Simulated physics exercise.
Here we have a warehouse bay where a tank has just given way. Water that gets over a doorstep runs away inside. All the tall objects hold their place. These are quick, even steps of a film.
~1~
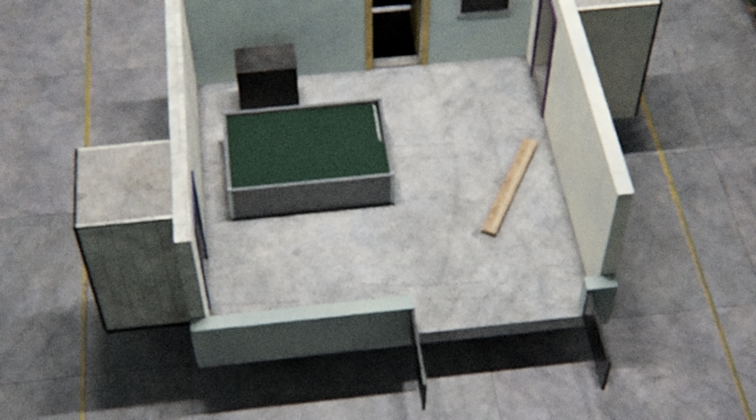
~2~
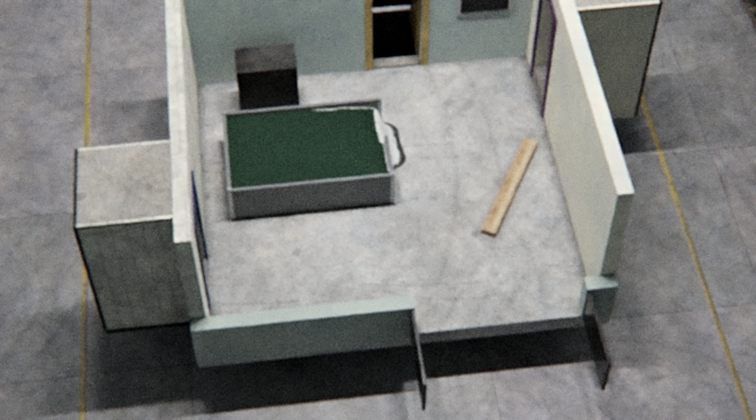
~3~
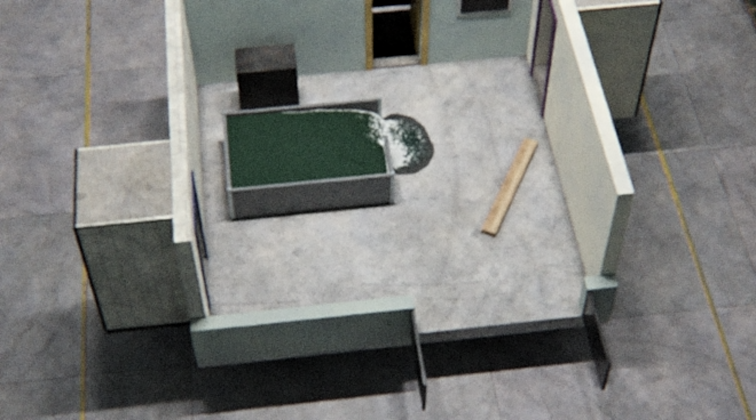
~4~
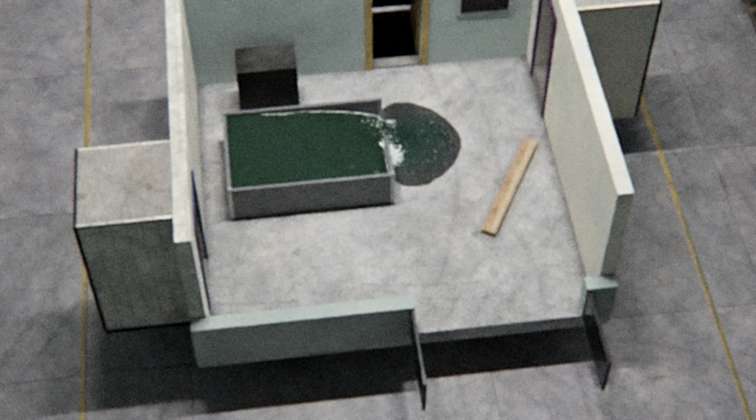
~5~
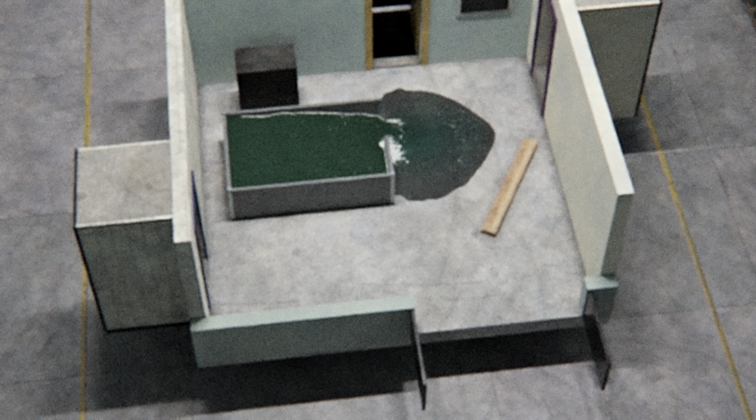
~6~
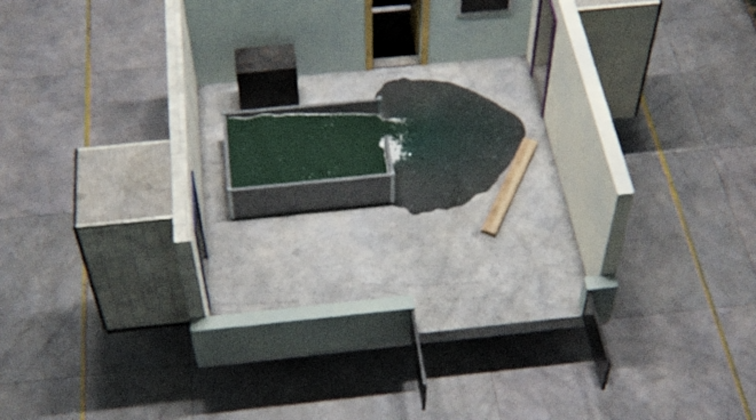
The footage shows a roofless, walled bay with a low rectangular tank of dark green water, which spills from its right end and spreads rightward across the grey floor in a widening dark pool, reaching beside a wooden plank.
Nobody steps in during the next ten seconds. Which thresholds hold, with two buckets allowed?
One by one: The yellow door floods; the blue door holds within the limit; the purple door holds within the limit.
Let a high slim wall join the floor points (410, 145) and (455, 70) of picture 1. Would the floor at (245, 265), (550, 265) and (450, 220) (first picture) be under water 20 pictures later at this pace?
One after the other: No water, covered, covered.
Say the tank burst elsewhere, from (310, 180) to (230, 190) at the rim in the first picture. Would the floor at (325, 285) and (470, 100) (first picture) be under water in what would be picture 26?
As listed: Flooded, not flooded.
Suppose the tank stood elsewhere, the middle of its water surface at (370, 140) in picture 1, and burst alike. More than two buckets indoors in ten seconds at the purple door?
One by one: The purple door keeps below it.
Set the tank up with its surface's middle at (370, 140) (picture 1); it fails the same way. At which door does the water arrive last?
That is the blue-painted one.
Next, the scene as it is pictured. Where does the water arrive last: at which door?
It is the one in blue.
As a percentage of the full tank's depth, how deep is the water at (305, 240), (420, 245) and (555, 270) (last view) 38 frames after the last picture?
Roughly 0, 4 and 8 per cent, in turn.
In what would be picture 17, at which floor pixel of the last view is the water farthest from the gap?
Close to (578, 248).
A moment on, water covers 30 % of the floor; the yellow door wet at the sill, nothing in, the blue door not reached, the purple door wet at the sill, nothing in.
Next, water covers 35 % of the floor; the yellow door under two buckets in, the blue door not reached, the purple door wet at the sill, nothing in.
Then, water covers 50 % of the floor; the yellow door under two buckets in, the blue door not reached, the purple door under two buckets in.
Later, water covers 75 % of the floor; the yellow door over two buckets in, the blue door not reached, the purple door under two buckets in.
In the end, water covers 95 % of the floor; the yellow door far over two buckets in, the blue door wet at the sill, nothing in, the purple door under two buckets in.
